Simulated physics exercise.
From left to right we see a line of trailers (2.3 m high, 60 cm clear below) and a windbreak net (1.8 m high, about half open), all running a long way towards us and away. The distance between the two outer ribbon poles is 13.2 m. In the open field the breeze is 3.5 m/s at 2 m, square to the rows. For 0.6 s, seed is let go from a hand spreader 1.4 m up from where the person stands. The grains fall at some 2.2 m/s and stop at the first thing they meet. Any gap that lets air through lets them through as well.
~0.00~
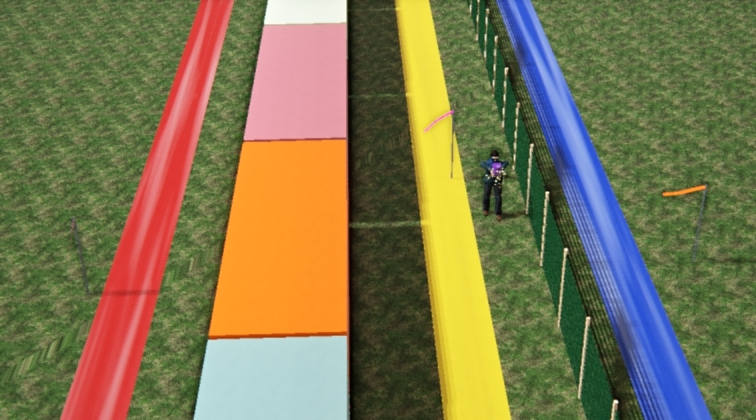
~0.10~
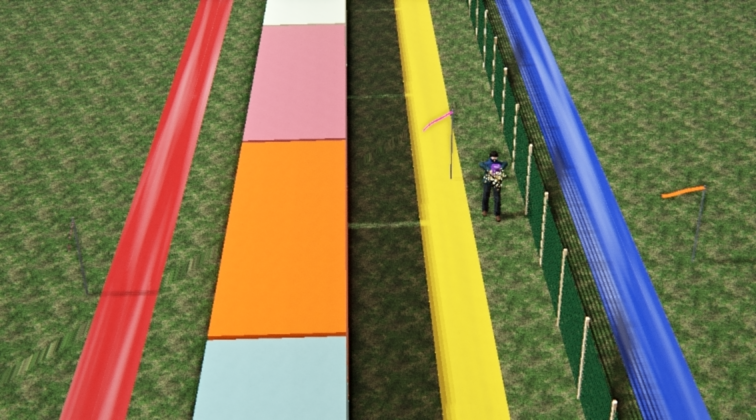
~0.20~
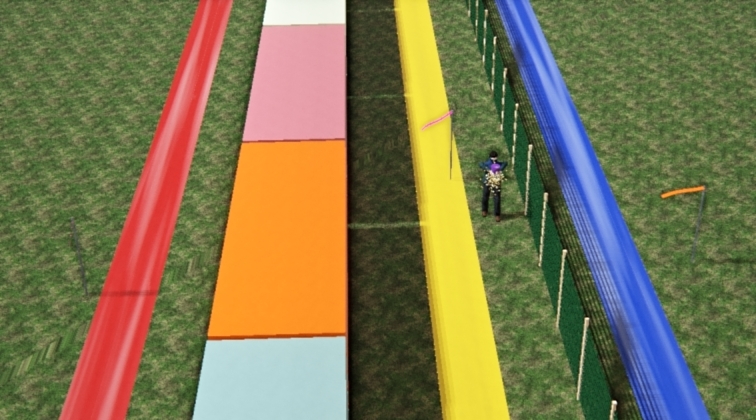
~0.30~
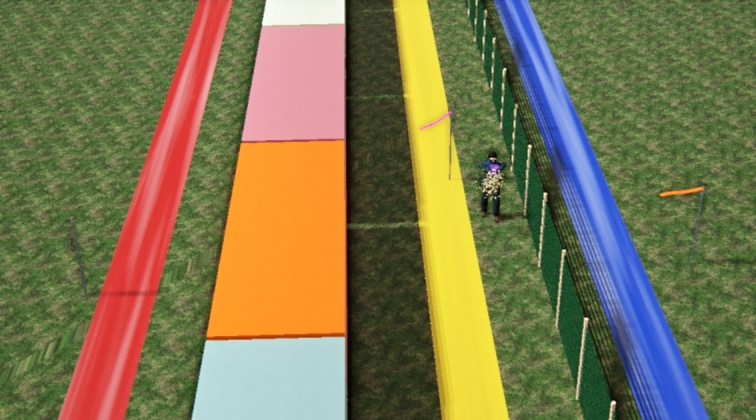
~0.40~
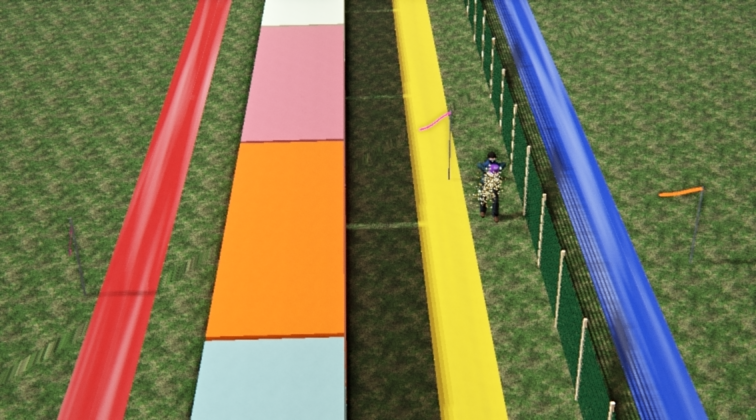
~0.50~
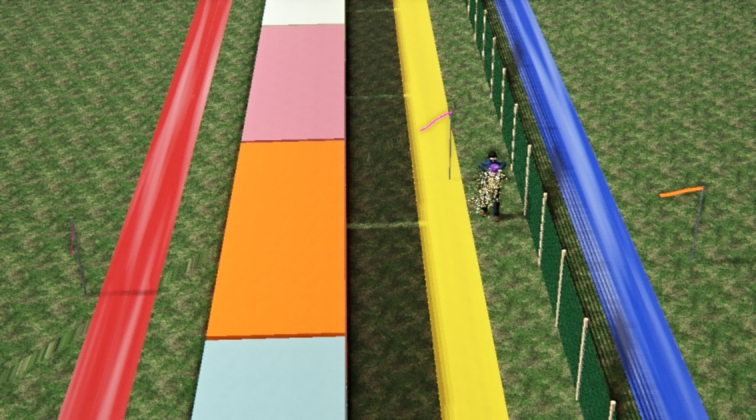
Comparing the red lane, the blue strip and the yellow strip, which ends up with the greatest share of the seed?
I would say yellow.
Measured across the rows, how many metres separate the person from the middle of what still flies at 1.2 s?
It works out to about 0.5 m.
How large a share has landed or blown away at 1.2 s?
Near 60 %.
After 1.2 s, 0 % lies on the blue strip, 30 % on the yellow strip and 0 % on the red lane; 61 % has touched down or left; the middle of what still flies is 0.4 m above the low ground, near (469, 214).
After 2.0 s, 0 % lies on the blue strip, 60 % on the yellow strip and 0 % on the red lane; 98 % has touched down or left.
After 3.5 s, 0 % lies on the blue strip, 61 % on the yellow strip and 0 % on the red lane; 100 % has touched down or left.
After 8.0 s, 0 % lies on the blue strip, 61 % on the yellow strip and 0 % on the red lane; 100 % has touched down or left.
After 45.0 s, 0 % lies on the blue strip, 61 % on the yellow strip and 0 % on the red lane; 100 % has touched down or left.
